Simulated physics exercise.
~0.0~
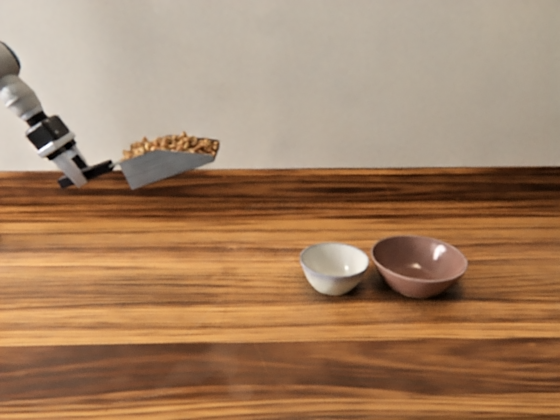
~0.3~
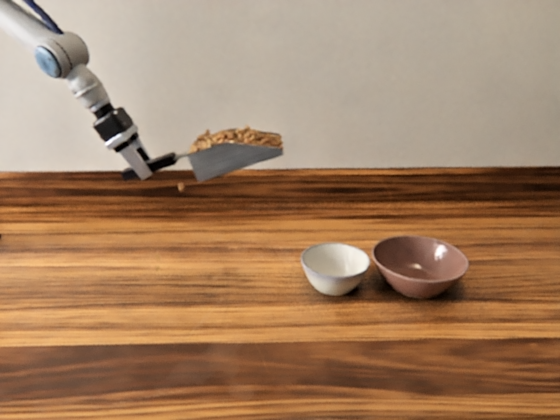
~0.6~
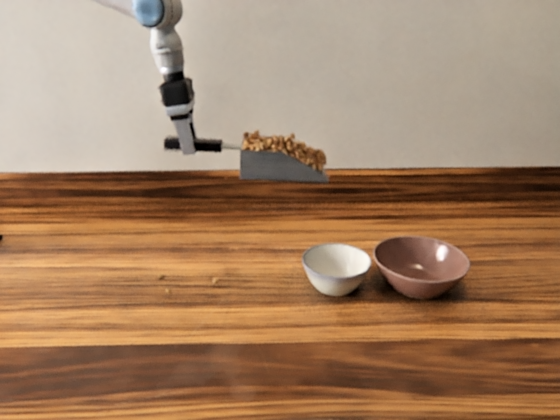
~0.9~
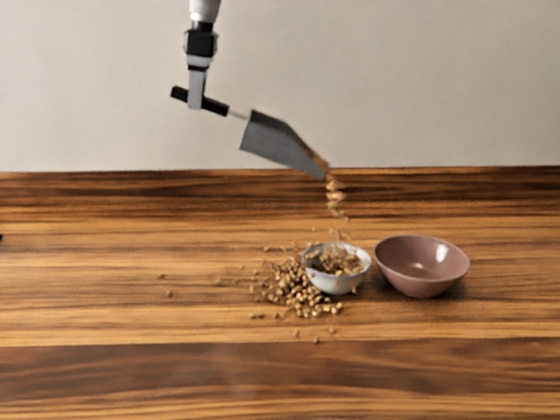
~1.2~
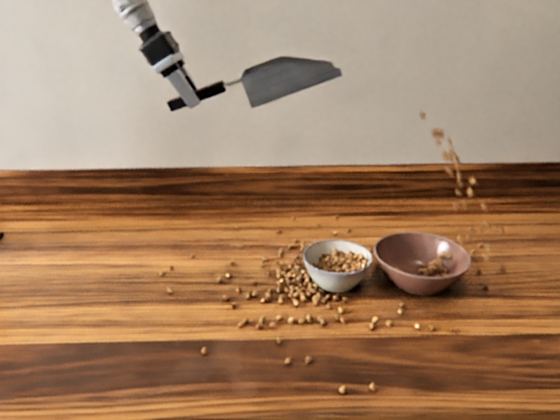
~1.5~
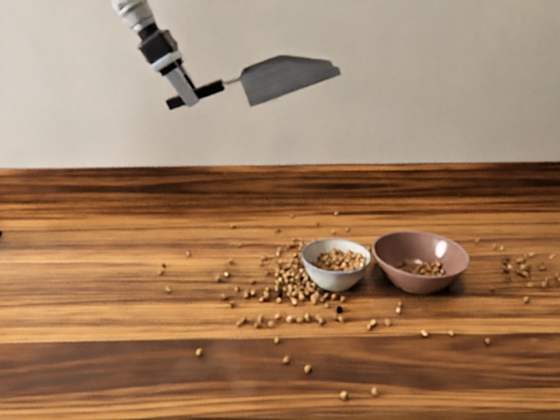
A robot arm at the left carries a grey scoop heaped with tan dried beans above a striped brown wooden table, seen from the front against a pale wall. A small white bowl and a larger dusty-pink bowl sit side by side right of centre. The arm moves right, dropping a few beans, then tips the scoop forward, pouring beans into and around the white bowl. The scoop rises and tilts back as the last beans fly right, some landing in the pink bowl. The empty scoop stops, with beans in both bowls and many scattered across the table.
